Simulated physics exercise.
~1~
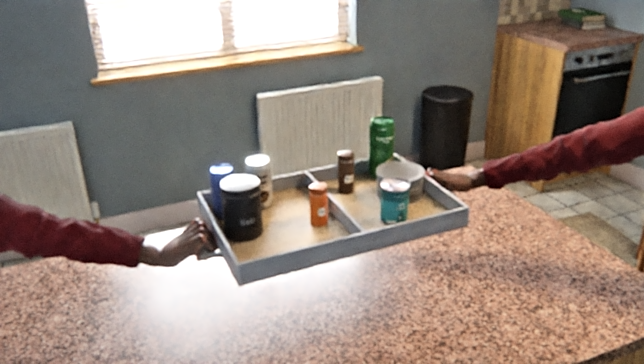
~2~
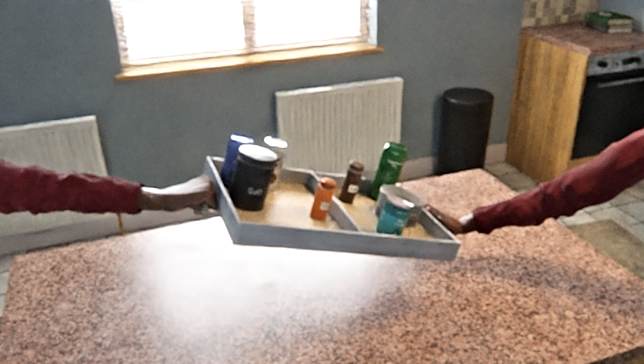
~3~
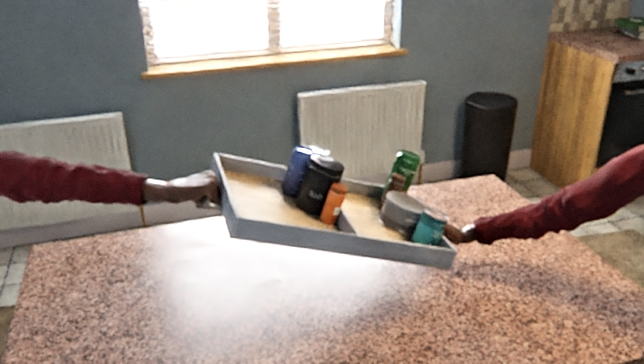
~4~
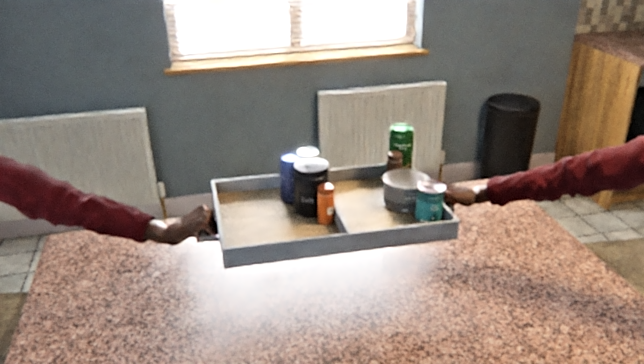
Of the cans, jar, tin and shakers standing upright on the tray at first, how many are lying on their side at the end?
None of them are lying on their side. Several have slid across the tray, but they all stand upright once it is level again.
